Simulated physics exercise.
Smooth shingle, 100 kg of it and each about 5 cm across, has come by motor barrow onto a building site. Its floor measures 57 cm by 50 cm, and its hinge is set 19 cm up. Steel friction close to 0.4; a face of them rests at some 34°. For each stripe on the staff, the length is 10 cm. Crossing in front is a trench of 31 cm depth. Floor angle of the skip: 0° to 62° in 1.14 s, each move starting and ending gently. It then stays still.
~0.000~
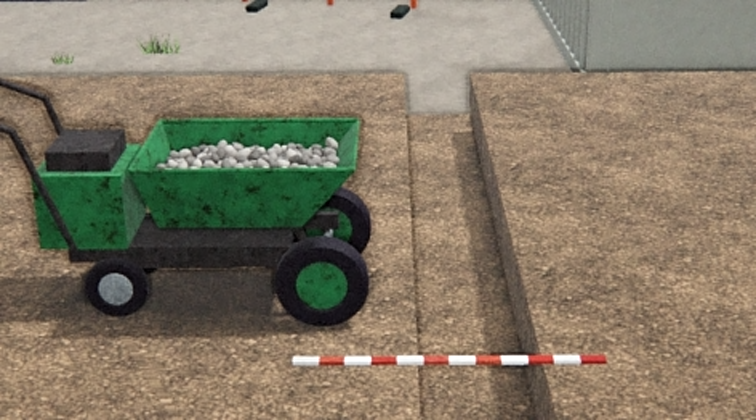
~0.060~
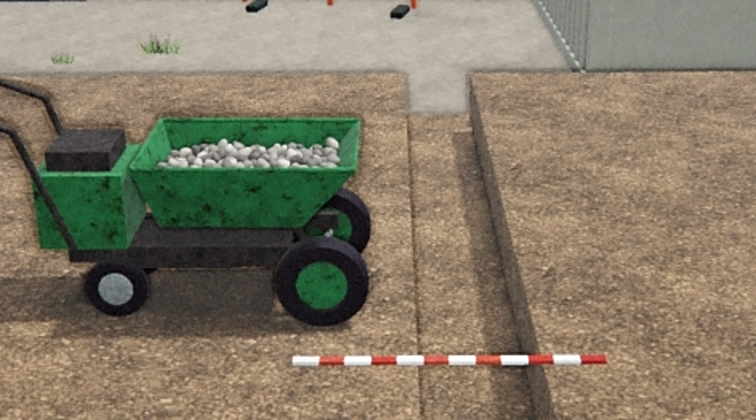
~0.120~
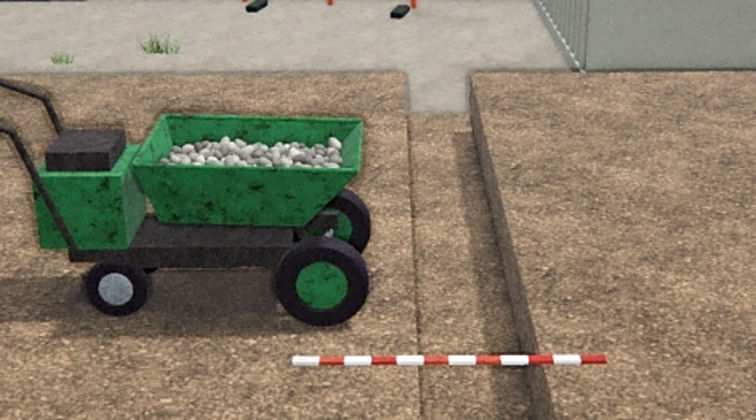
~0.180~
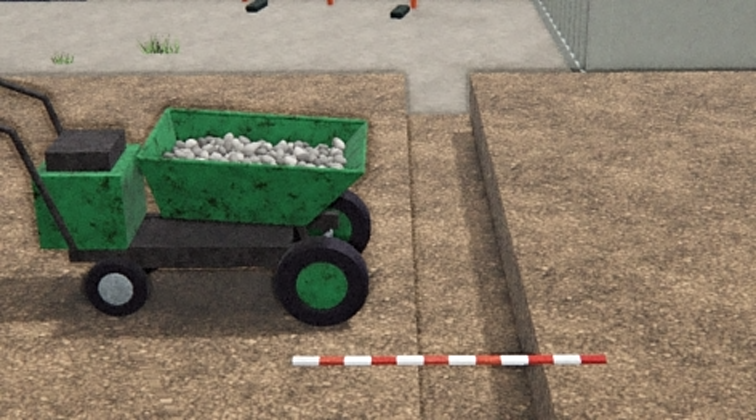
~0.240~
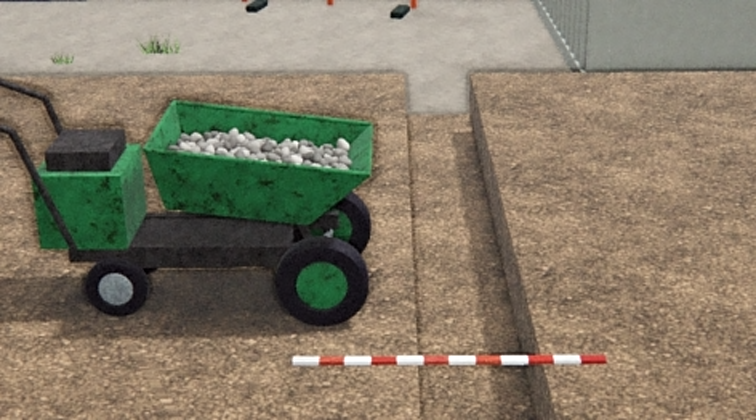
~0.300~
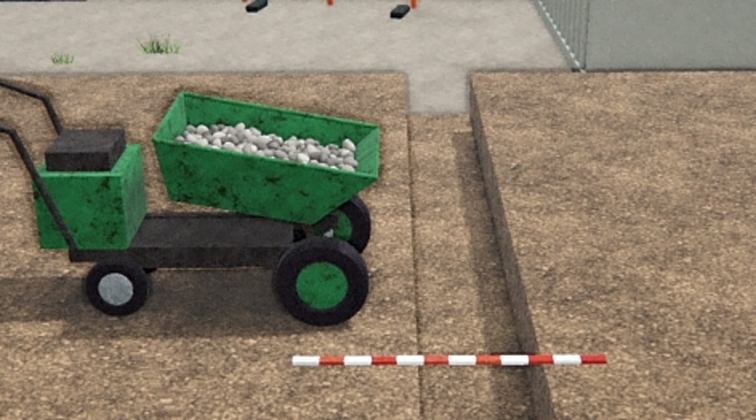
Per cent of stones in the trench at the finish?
About 89 %.
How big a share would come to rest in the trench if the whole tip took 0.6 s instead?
About 65%.
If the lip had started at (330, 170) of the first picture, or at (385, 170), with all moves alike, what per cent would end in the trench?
Around 100% for the first place and 60% for the second.
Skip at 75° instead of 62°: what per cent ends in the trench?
About 90%.
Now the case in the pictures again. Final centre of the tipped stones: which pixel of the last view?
Look at roughly (489, 344).
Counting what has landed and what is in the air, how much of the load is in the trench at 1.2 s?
Roughly 30% by that time.
After 0.9 s the floor is at 53°; 100 % in the skip; the foremost stones are at (420, 208).
After 1.2 s the floor is at 62°; 70 % in the skip, 29 % in the trench; the foremost stones are at (523, 294).
After 1.6 s the floor is at 62°; 29 % in the skip, 60 % in the trench, 11 % past the trench; the foremost stones are at (618, 295).
After 3.5 s the floor is at 62°; 0 % in the skip, 89 % in the trench, 11 % past the trench; the foremost stones are at (703, 296).
